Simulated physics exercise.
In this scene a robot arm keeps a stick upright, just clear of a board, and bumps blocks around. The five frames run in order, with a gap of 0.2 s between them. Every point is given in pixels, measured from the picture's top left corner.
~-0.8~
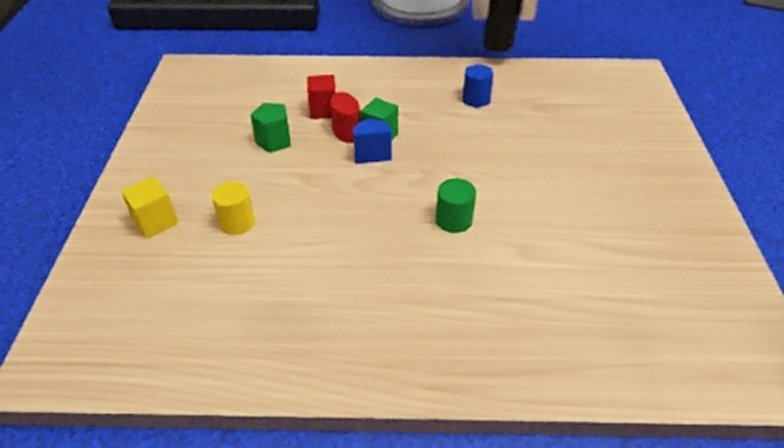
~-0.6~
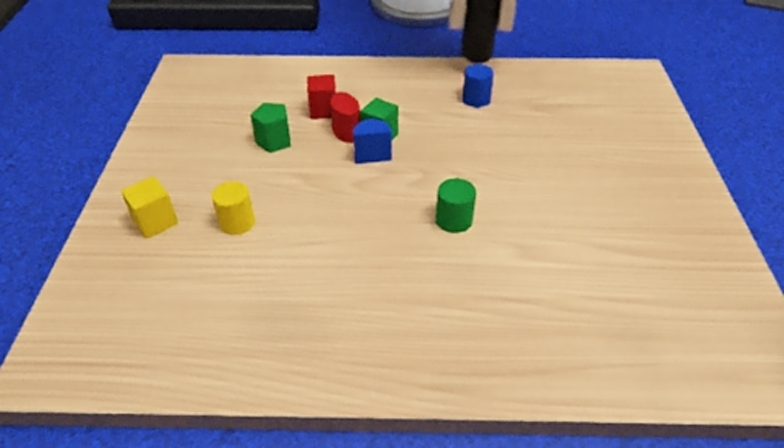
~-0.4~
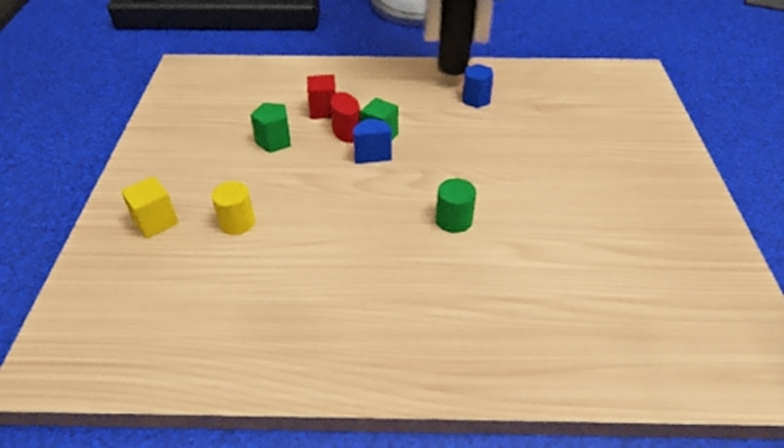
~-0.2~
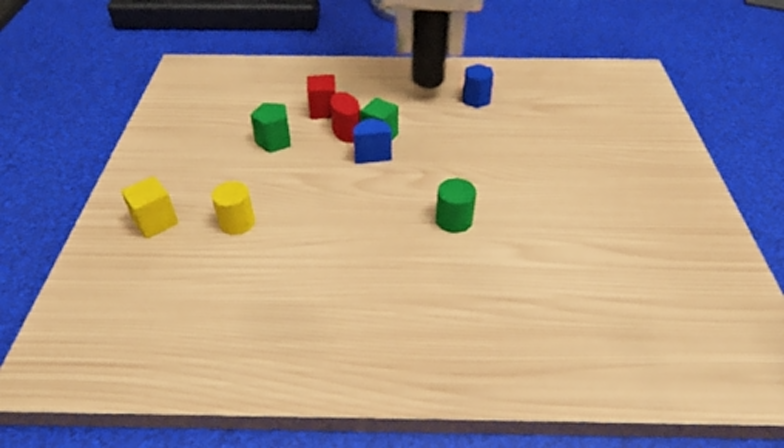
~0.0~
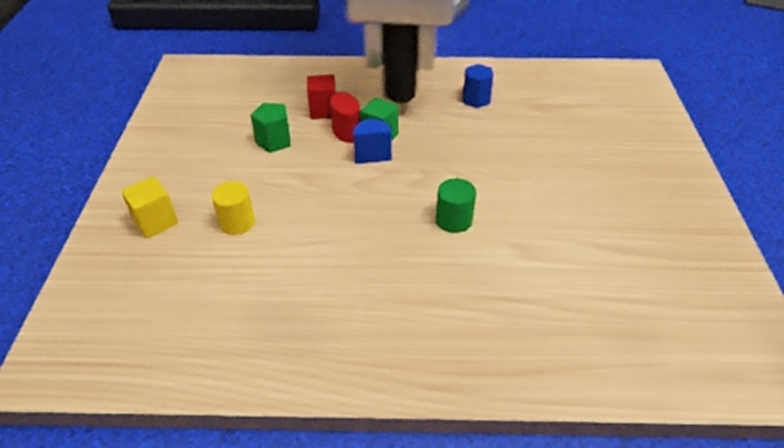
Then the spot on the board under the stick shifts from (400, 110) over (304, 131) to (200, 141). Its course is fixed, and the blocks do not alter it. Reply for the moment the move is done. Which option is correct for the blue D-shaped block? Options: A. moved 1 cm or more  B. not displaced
It's B.
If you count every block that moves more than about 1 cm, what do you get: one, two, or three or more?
Most likely three or more.
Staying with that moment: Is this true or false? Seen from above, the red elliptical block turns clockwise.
False.
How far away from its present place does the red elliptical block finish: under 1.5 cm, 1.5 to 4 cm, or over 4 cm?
Over 4 cm.
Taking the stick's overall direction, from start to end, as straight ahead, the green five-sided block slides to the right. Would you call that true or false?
False.
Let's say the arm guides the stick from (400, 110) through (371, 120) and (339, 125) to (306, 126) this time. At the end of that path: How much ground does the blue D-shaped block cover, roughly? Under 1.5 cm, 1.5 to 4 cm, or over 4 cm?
Shift of under 1.5 cm.
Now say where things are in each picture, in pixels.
The first picture shows stick's lower end (498, 46); green five-sided block (270, 112); red four-sided block (321, 82); red elliptical block (345, 102); blue D-shaped block (372, 127).
The second picture shows stick (477, 56); blocks still.
The third picture shows stick (453, 68); blocks still.
The fourth picture shows stick (428, 81); blocks still.
The fifth picture shows stick (400, 95); green five-sided block (270, 112); red four-sided block (321, 82); red elliptical block (345, 102); blue D-shaped block (372, 127).
On the path given first. One third of the way, stick (335, 110); red four-sided block (313, 82), turned 30° clockwise; red elliptical block (322, 114), turned 55° anticlockwise.
Two thirds of the way, stick (266, 121); green five-sided block (238, 123), turned 45° anticlockwise; red four-sided block (304, 83), turned 80° clockwise; red elliptical block (308, 121), turned 100° anticlockwise.
At the end, stick (196, 126); green five-sided block (211, 132), turned 90° anticlockwise; red four-sided block (304, 83), turned 80° clockwise; red elliptical block (308, 121), turned 100° anticlockwise; blue D-shaped block still.
